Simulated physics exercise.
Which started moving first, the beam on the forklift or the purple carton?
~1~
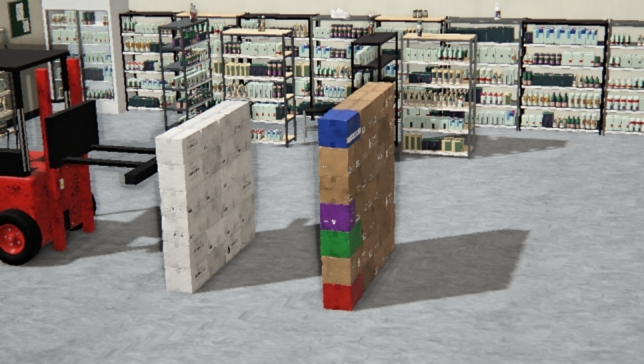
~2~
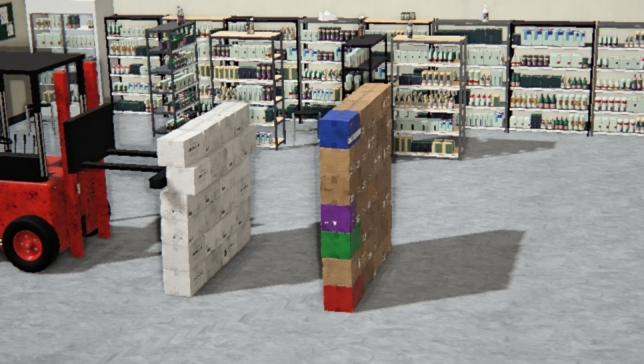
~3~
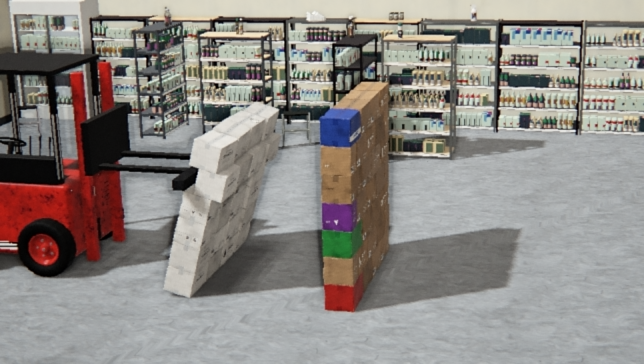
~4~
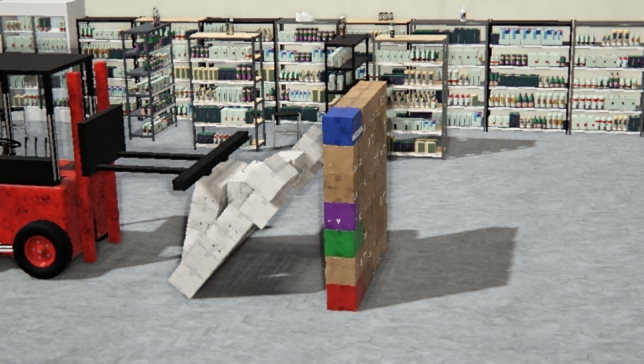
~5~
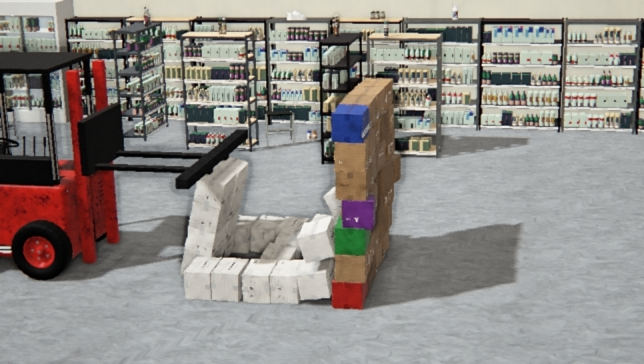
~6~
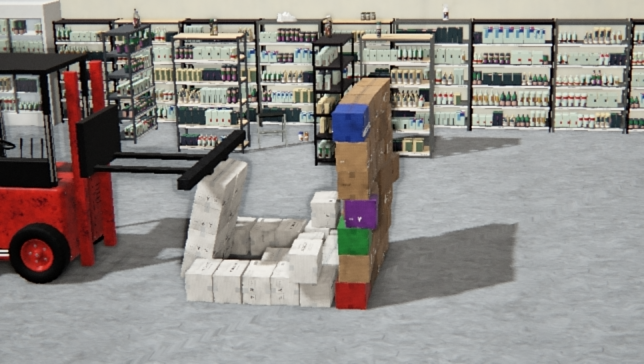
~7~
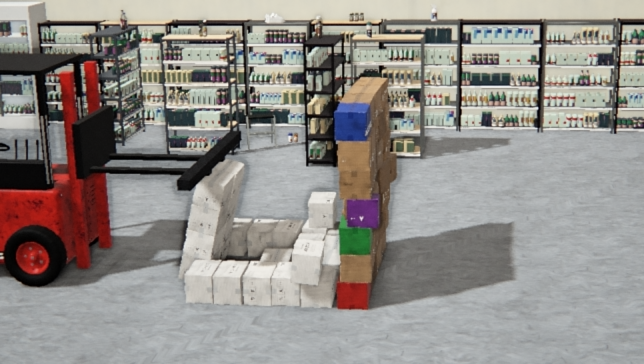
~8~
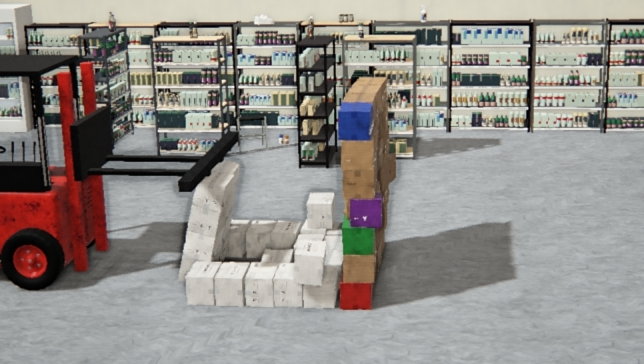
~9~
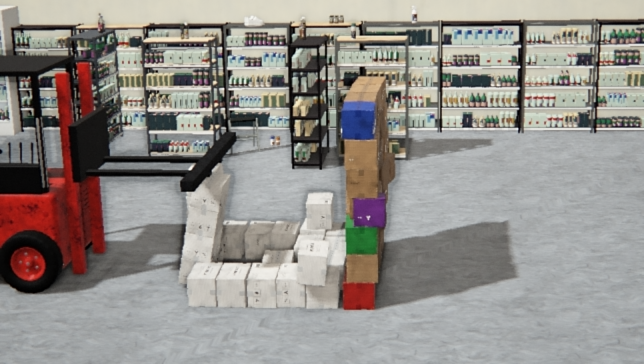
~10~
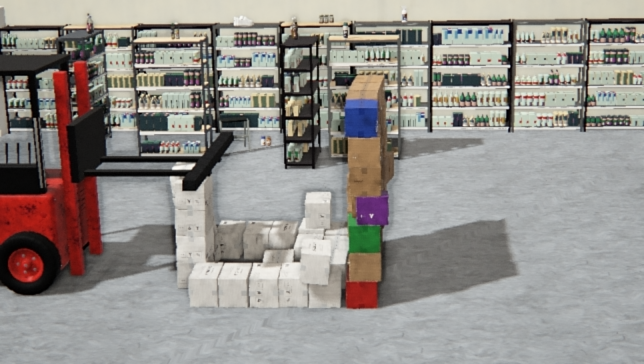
The beam on the forklift moved first. The purple carton shifted only later, once the pale cartons had toppled against the second wall.
